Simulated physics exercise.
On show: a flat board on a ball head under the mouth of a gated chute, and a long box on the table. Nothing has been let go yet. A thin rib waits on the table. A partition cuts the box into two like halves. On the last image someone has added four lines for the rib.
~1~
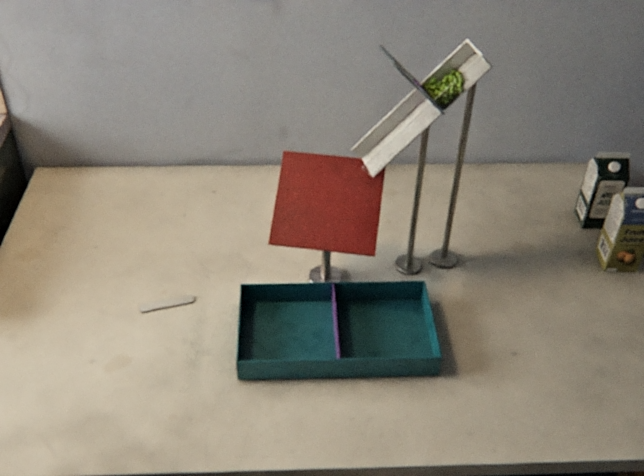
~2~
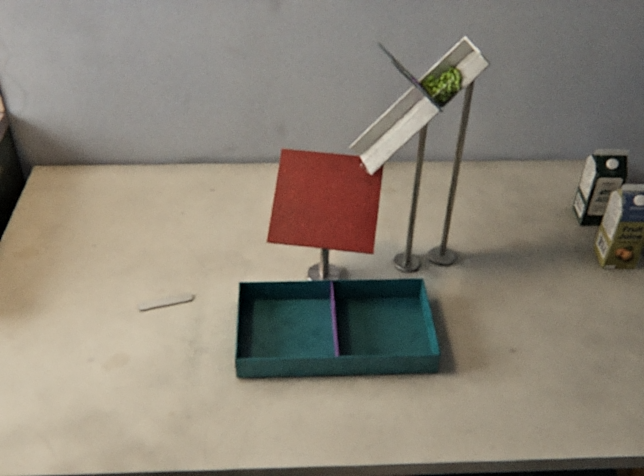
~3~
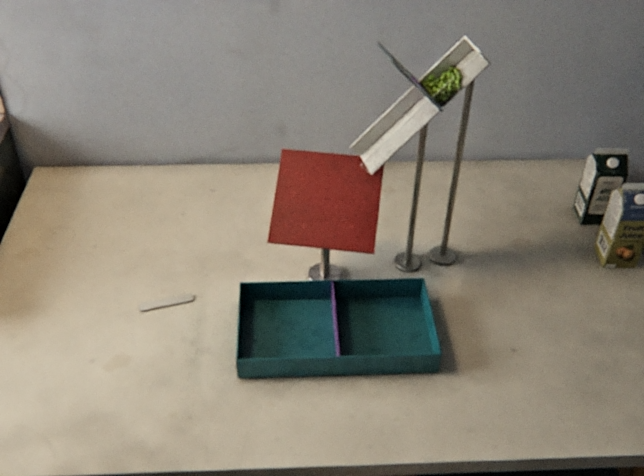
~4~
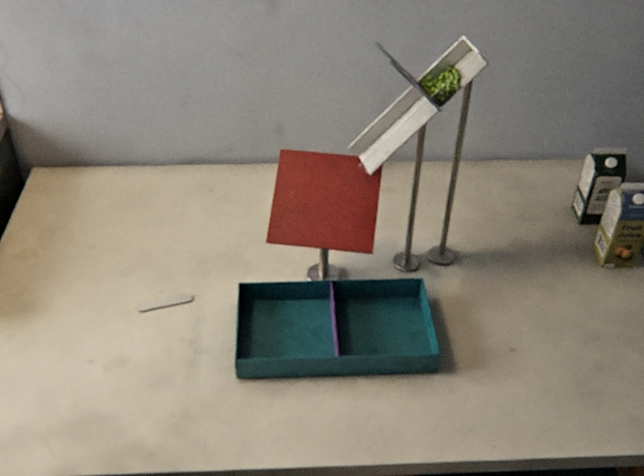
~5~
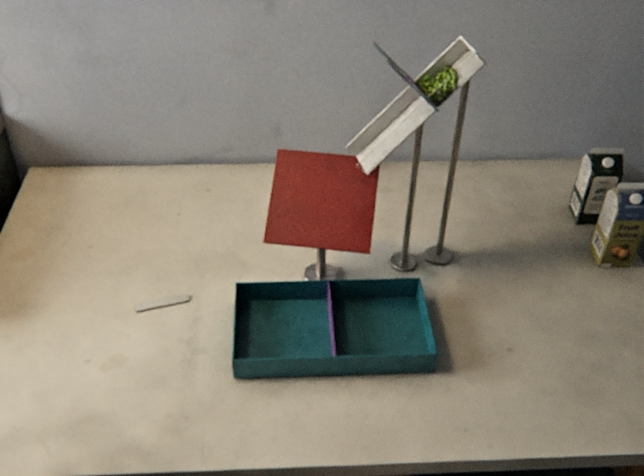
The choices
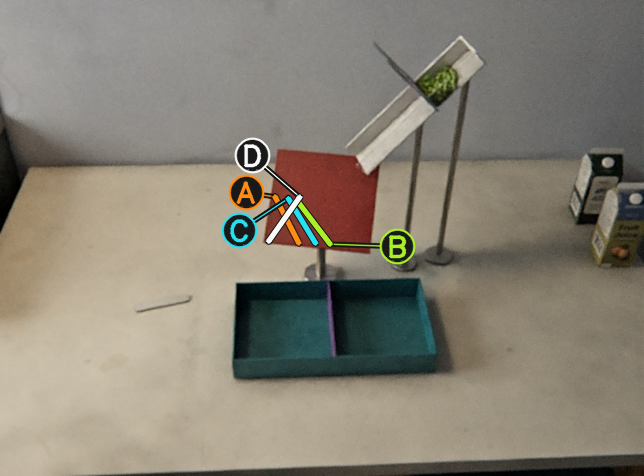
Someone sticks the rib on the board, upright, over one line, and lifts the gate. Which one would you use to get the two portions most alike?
Best: C.
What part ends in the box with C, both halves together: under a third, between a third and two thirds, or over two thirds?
Over two thirds.
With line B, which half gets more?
Right.
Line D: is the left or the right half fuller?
More lands on the left.
On the marked copy, line A from (275, 196) to (298, 243); line B from (298, 202) to (330, 244); line C from (288, 198) to (315, 243); line D from (299, 197) to (268, 241).
For line A, of what is caught, almost all in the left half, just a few in the right.
For line B, of what is caught, roughly a quarter in the left half, the larger part in the right.
For line C, of what is caught, roughly a third in the left half, roughly two thirds in the right.
For line D, of what is caught, every piece in the left half, not one piece in the right.
